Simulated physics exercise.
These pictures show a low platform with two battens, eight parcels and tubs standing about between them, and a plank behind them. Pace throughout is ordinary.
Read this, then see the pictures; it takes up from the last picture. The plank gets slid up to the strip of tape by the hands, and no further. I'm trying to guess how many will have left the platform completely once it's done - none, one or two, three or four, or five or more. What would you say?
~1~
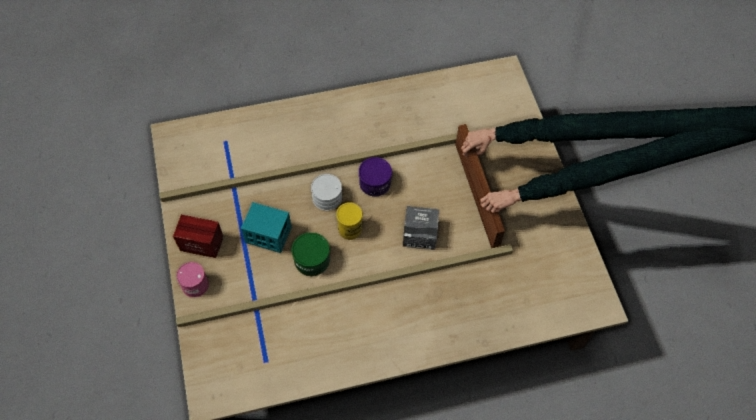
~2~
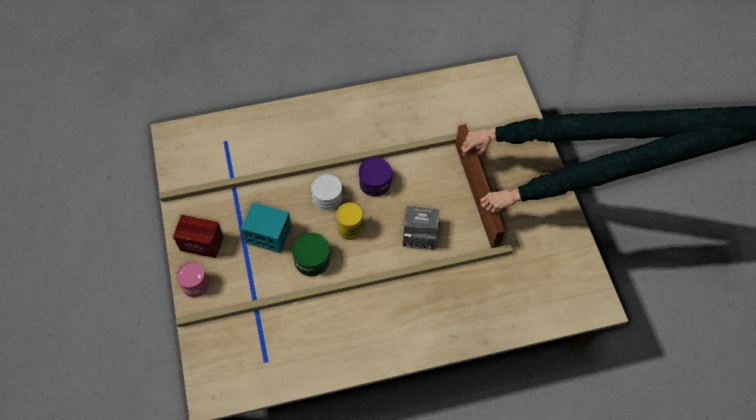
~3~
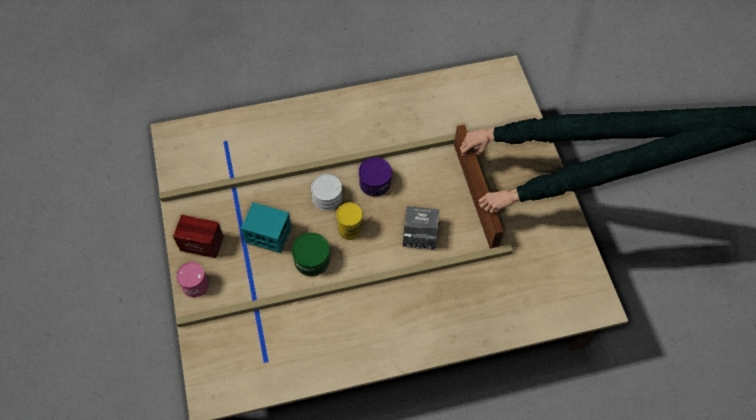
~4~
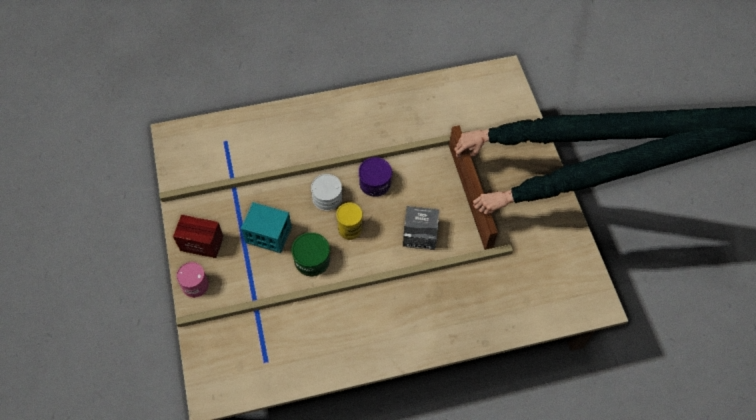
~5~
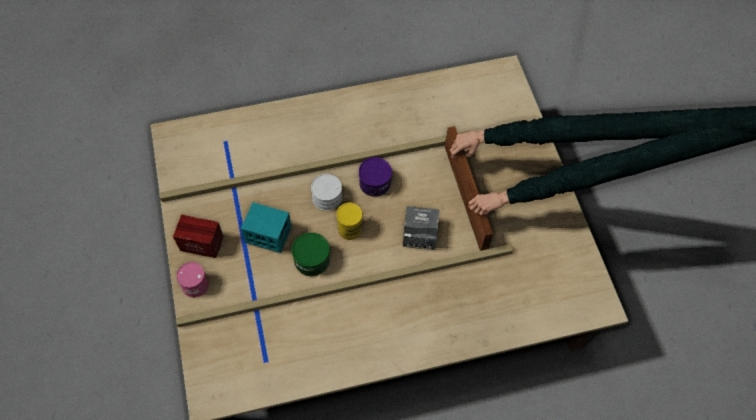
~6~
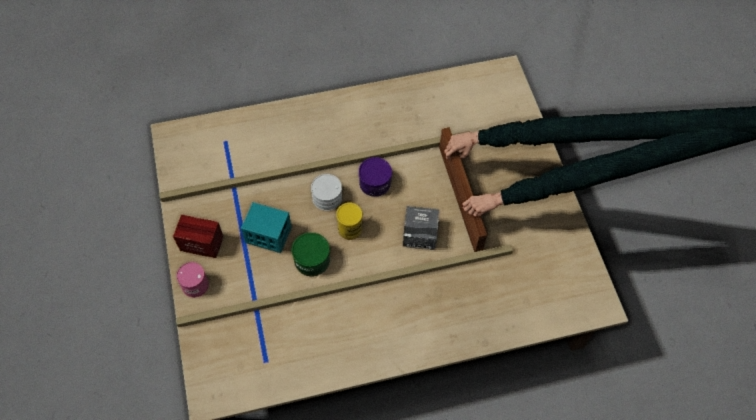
The number sent down is small, one or two.
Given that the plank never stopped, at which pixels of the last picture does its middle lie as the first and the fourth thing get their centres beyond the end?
I'd say close to (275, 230), and after that close to (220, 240).
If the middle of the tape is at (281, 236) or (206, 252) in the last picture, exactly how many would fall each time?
It comes to 0, then 5.
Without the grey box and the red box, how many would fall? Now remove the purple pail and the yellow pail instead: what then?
The answer is 0 and then 1.
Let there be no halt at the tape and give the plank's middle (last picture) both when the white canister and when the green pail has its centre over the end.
The middle is at (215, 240) when it's the white canister, and at (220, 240) when it's the green pail.
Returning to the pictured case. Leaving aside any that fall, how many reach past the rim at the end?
Count: 1.
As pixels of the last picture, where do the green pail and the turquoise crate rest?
The green pail at (196, 284), the turquoise crate at (179, 249).
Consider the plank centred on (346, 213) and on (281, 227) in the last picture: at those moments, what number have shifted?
5, then 7.
Early on, none off yet; pink canister at rest near (193, 280); red box at rest near (199, 237); turquoise crate at rest near (267, 228).
Finally, the number that fall off is one or two; lost, red box and pink canister.
